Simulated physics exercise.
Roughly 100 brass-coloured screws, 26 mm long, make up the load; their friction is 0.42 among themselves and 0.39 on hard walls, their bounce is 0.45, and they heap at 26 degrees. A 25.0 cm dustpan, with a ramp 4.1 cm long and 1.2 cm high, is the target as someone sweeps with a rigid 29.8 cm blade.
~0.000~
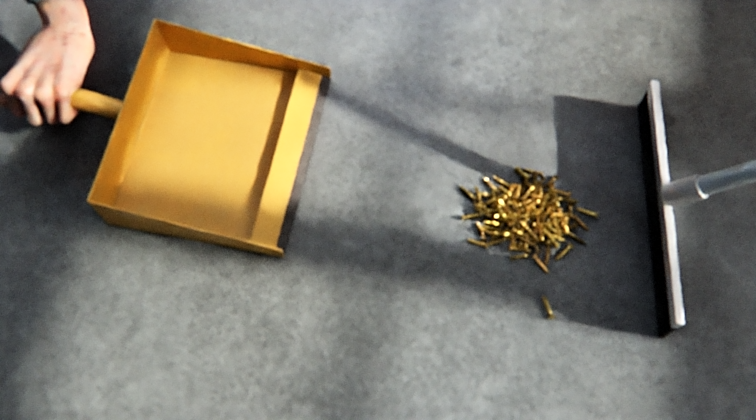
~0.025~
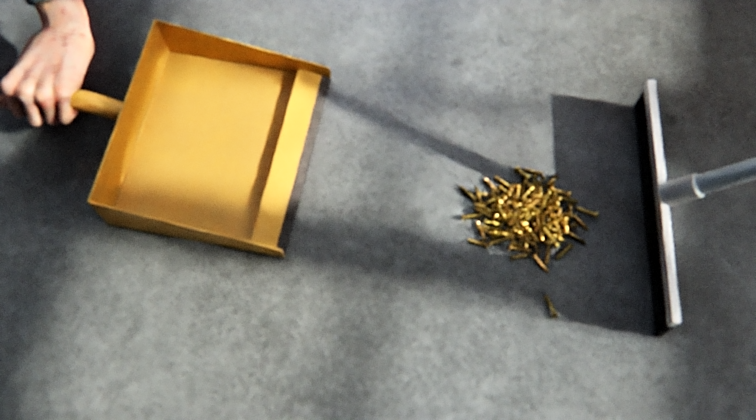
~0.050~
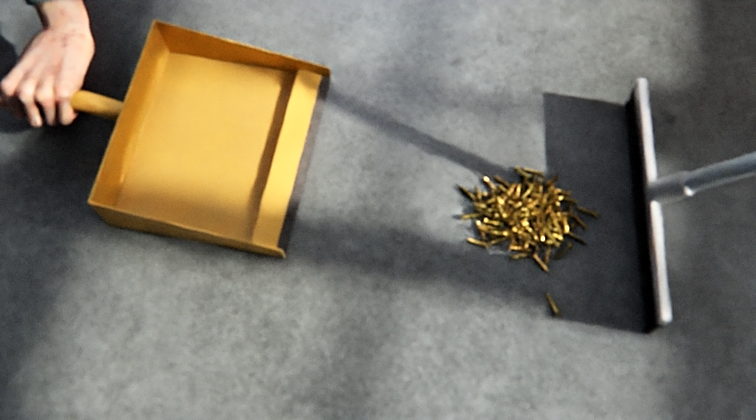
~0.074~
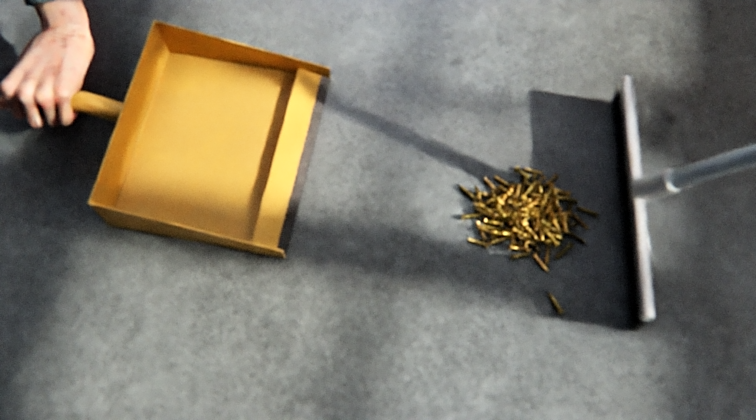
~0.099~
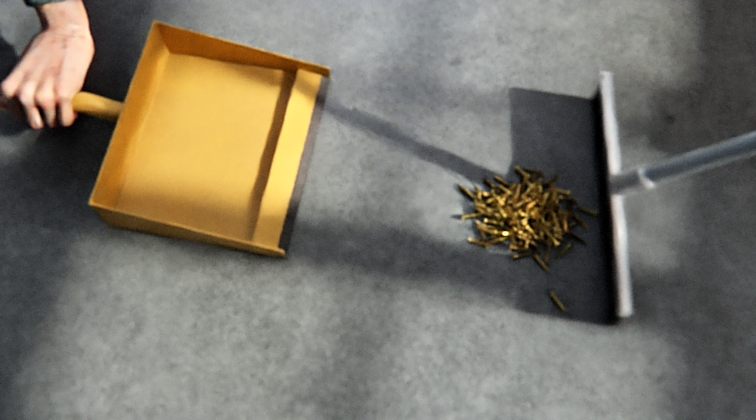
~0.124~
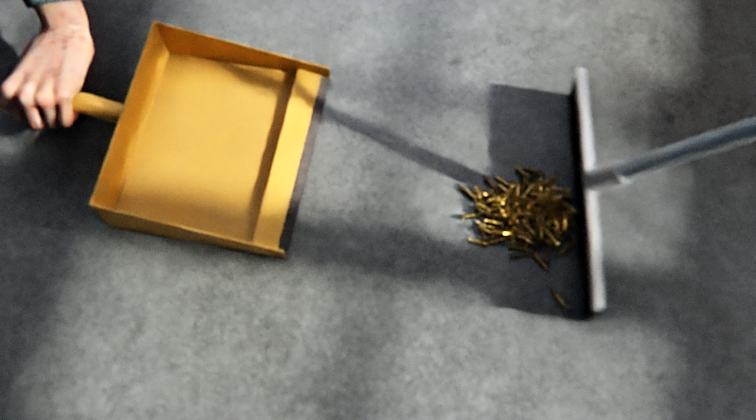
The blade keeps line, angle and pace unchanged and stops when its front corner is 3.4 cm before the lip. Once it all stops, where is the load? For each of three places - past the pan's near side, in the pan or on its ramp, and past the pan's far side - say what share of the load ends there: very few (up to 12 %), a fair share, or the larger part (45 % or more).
Near side: Very few; pan: The larger part; far side: Very few.
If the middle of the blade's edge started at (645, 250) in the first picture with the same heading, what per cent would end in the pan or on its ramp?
It would come to about 55 in a hundred.
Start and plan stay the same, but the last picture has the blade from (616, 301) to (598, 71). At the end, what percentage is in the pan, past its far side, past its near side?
You'd see pan at 20, far at 0 and near at 5.
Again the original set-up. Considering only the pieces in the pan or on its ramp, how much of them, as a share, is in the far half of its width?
I'd put it near 30 per cent.
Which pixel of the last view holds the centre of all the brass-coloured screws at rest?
My guess is close to (294, 192).
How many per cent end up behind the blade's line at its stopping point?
Something like 0 per cent, roughly.
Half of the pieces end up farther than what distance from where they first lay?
About 30 cm.
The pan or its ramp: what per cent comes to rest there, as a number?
It comes to close to 55 percent.
After 0.25 s, middle of the blade 19 cm from the lip; 0 % over the lip, far side 0 %, near side 0 %.
Then, at 0.34 s, middle of the blade 9 cm from the lip; 0 % over the lip, far side 0 %, near side 0 %.
After 0.56 s, middle of the blade 6 cm from the lip; 60 % over the lip, far side 0 %, near side 5 %.
By 1.2 s all is still; near side 5 %, pan 55 %, far side 0 %, in front of the lip or behind the blade 40 %.
